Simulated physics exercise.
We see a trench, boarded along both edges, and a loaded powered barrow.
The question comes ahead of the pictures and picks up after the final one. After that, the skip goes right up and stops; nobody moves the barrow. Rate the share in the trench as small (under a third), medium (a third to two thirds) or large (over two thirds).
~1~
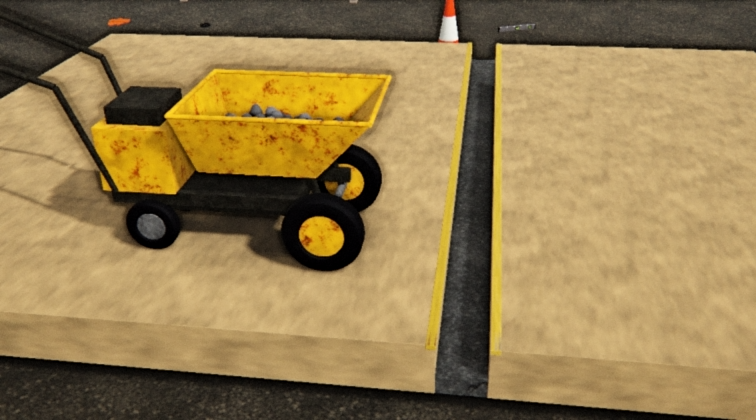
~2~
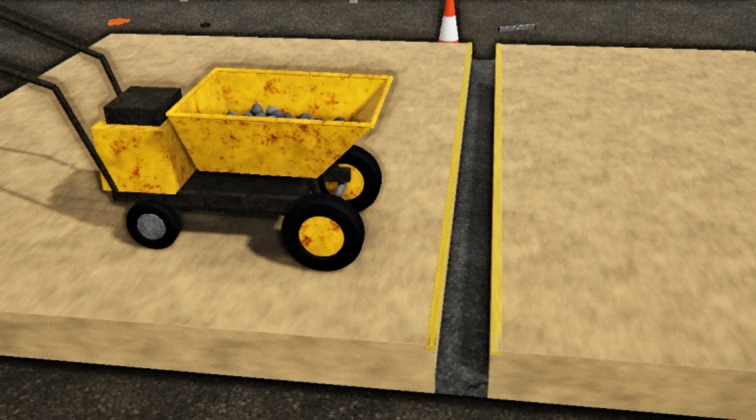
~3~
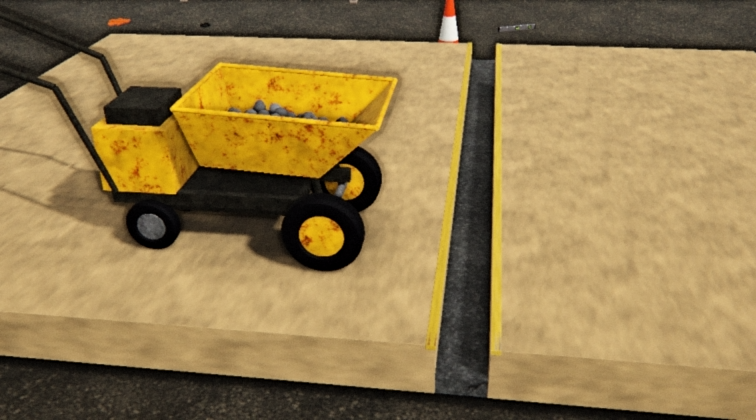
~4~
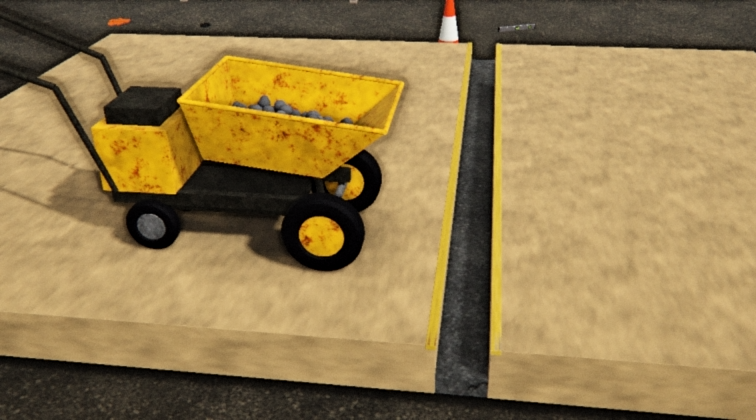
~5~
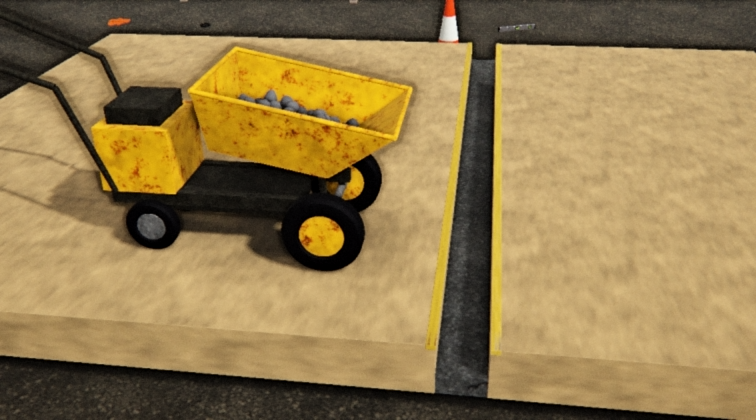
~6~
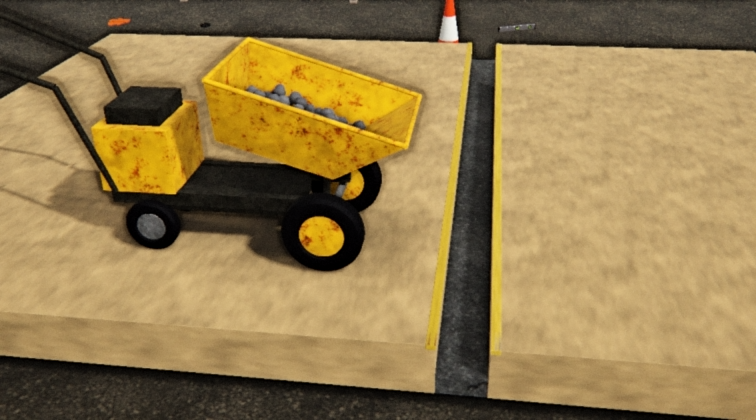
Large.
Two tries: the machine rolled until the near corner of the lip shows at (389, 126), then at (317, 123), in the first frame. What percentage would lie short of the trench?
First spot 0 per cent, second spot 30 per cent.
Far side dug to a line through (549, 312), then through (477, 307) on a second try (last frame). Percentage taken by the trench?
Lab note: Try one 100 per cent, try two 40 per cent.
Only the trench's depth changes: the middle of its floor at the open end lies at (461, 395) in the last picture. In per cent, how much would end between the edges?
90 per cent, roughly.
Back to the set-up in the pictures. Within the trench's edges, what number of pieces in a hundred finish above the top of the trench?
Estimate: Around 15 %.
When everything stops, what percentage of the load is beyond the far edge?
Around 10 per cent.
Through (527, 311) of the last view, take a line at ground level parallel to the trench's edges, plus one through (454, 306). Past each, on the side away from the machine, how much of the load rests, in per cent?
Estimate: 0 % and 70 %, respectively.
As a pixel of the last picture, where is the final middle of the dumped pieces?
(473, 256).
Soon, skip tipped steeply; all in the skip.
A while on, skip tipped right over; most in the skip; about a quarter in or heaped over the trench; a stray few beyond it.
Towards the end, skip tipped right over; a small part in the skip; most in or heaped over the trench; a small part beyond it.
Finally, skip tipped right over; a small part in the skip; most in or heaped over the trench; a small part beyond it.
